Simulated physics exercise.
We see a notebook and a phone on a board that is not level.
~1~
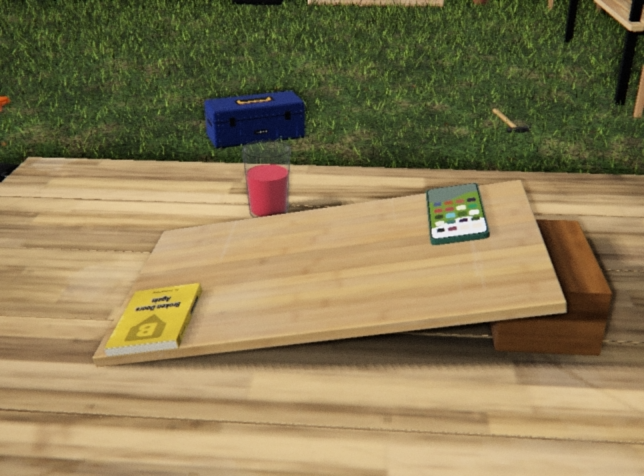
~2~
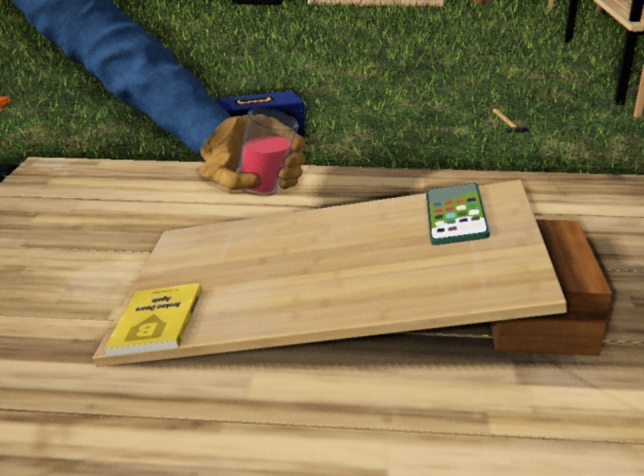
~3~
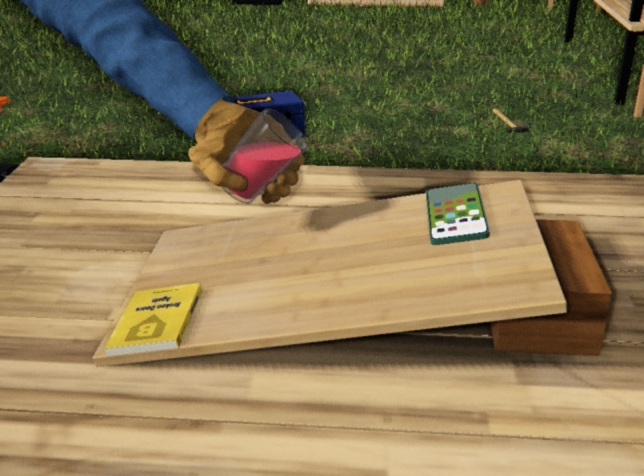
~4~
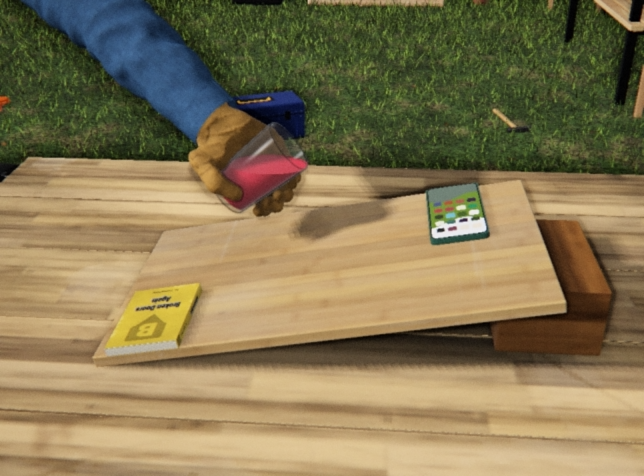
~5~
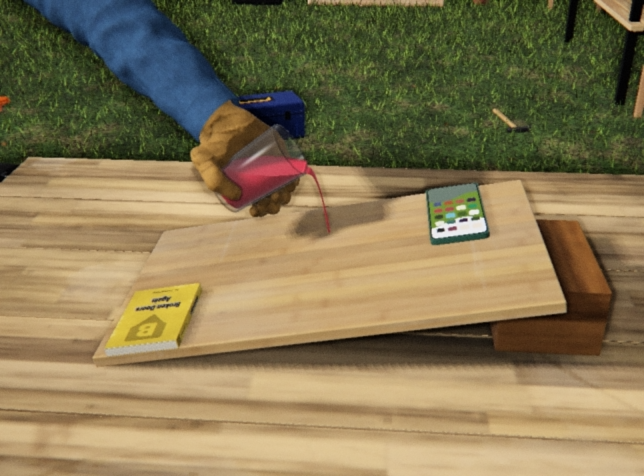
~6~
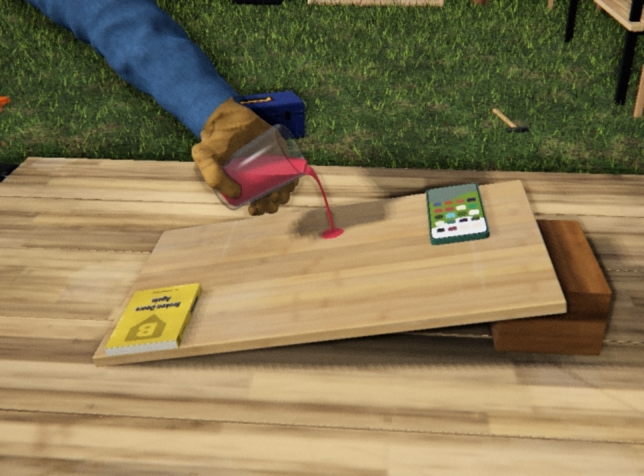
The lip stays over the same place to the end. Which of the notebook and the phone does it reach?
The notebook stays dry; the phone stays dry.
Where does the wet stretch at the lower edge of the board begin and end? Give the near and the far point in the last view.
It runs from (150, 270) to (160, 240).
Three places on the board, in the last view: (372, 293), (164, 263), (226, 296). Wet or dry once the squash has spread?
One: Clear of it. Two: Soaked. Three: Clear of it.
Shortly, it runs down to the left; the notebook is still dry; the phone is still dry.
Then, it runs down to the left and off the end; the notebook is still dry; the phone is still dry.
At the finish, it runs down to the left and off the end; the notebook is still dry; the phone is still dry.
